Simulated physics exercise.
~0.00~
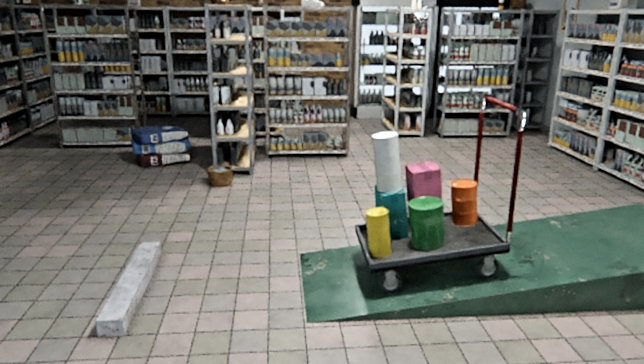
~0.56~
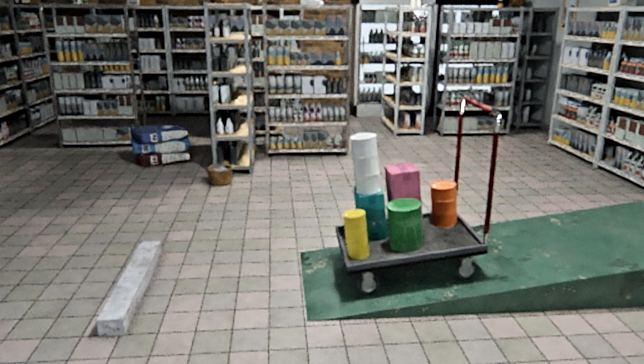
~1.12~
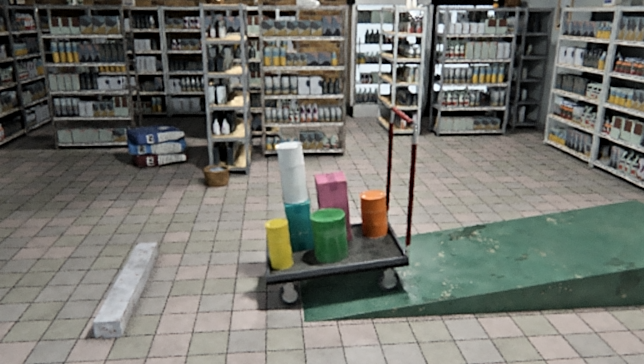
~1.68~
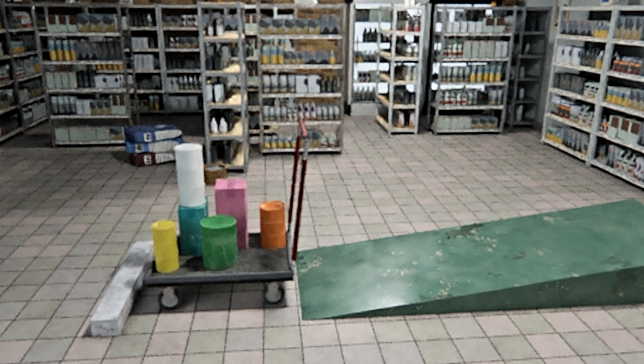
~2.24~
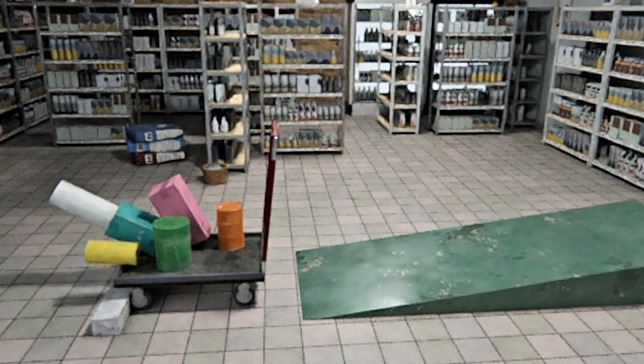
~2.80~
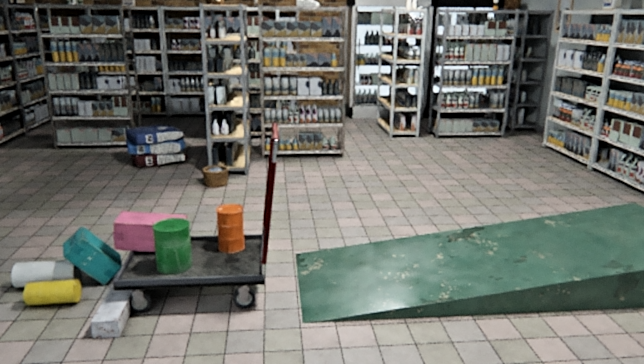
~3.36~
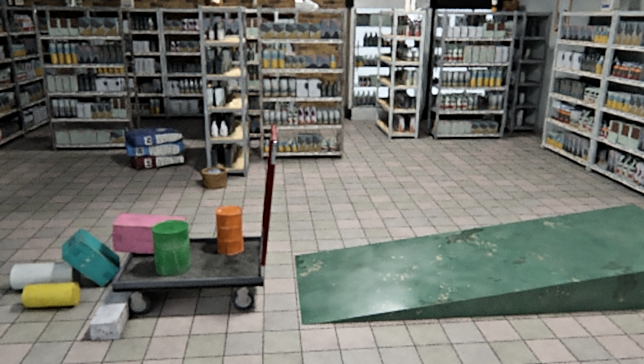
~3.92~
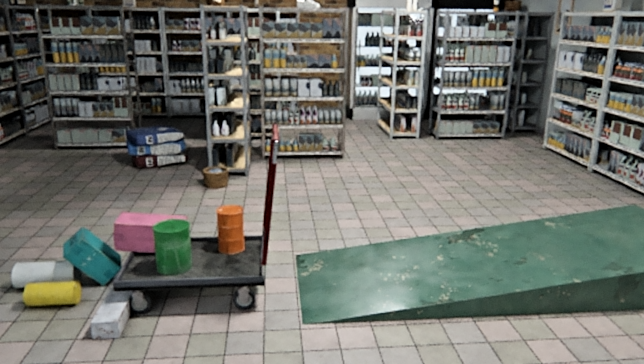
Loaded trolley rolling left down a green ramp and hitting a kerb, spilling three items, with one toppled and two upright aboard.
